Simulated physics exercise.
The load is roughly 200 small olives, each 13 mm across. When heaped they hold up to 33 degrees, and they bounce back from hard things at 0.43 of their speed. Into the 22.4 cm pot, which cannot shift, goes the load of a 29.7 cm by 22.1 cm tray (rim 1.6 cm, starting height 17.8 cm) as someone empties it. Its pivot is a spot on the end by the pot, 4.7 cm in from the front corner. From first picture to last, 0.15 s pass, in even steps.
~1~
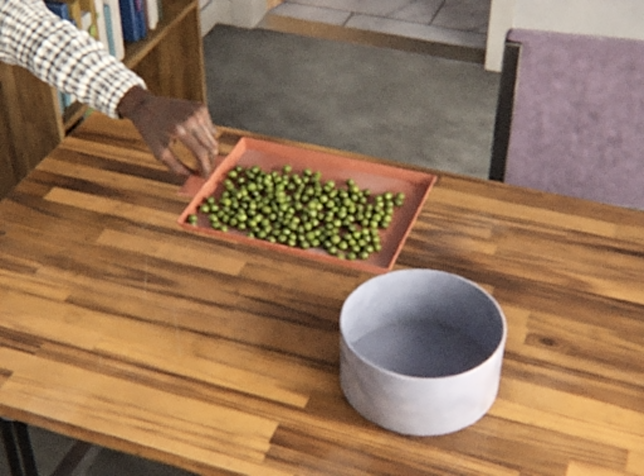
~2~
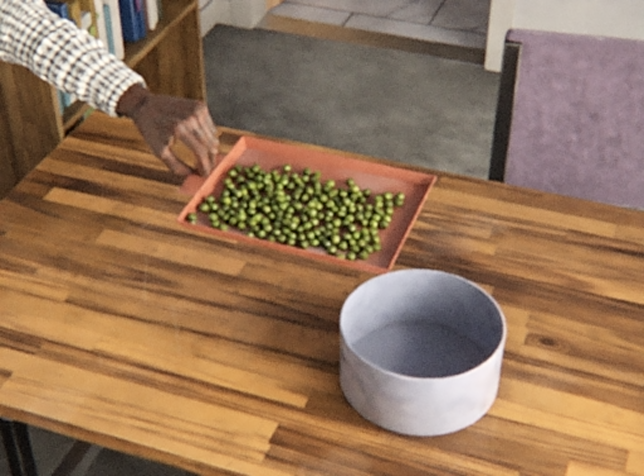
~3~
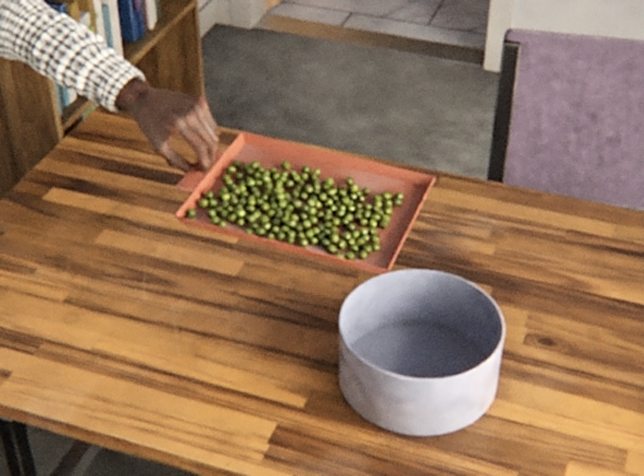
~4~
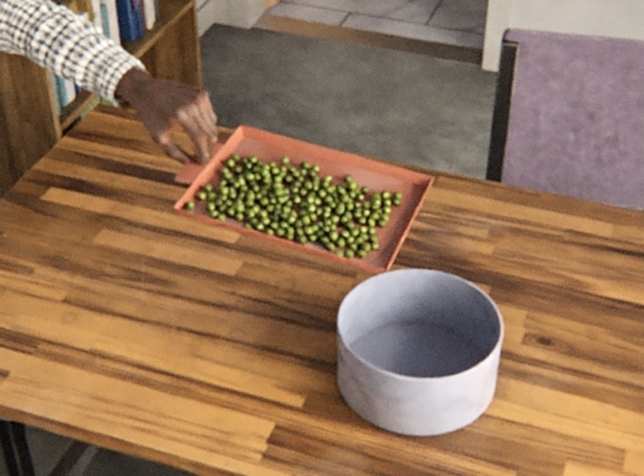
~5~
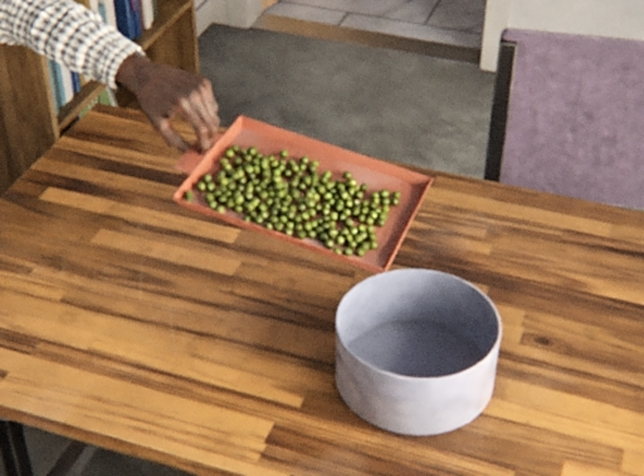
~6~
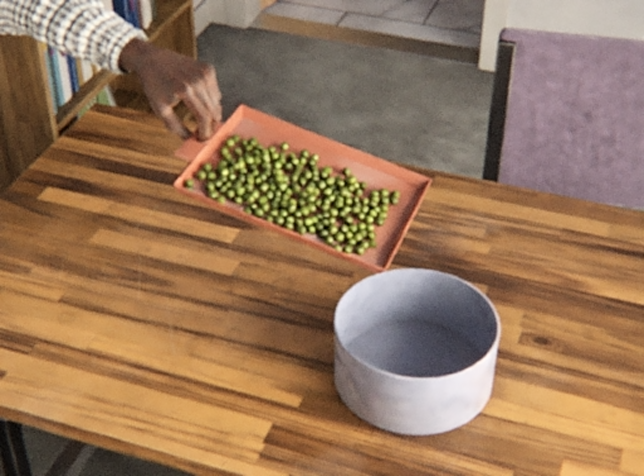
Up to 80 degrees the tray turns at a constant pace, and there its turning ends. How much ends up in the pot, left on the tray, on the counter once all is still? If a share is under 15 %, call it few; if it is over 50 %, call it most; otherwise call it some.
I would say pot: Some, left on the tray: Few, counter: Most.
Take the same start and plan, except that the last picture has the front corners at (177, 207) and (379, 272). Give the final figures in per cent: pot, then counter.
You'd end with pot at 65 and counter at 35.
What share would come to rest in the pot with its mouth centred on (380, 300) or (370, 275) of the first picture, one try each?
Estimates: 35 % and 30 %, in that order.
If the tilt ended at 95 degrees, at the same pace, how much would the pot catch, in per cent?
It would be near 40 per cent.
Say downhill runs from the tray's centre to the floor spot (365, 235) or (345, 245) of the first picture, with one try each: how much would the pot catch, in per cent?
That would be close to 95 per cent and then close to 95 per cent.
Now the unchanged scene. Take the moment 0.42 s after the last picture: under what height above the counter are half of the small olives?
Height: Around 20 cm.
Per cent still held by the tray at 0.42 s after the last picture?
It works out to near 90 per cent of the load.
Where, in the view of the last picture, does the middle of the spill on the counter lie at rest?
(475, 290).
Then, 0.25 s after the last picture, tilt 46 degrees; the tray holds 100 %, the pot 0 %.
Then, 0.42 s after the last picture, tilt 69 degrees; the tray holds 90 %, the pot 0 %.
Then, 0.72 s after the last picture, tilt 80 degrees; the tray holds 0 %, the pot 40 %.
In the end, pot 40 %, tray 0 %, counter 60 %.
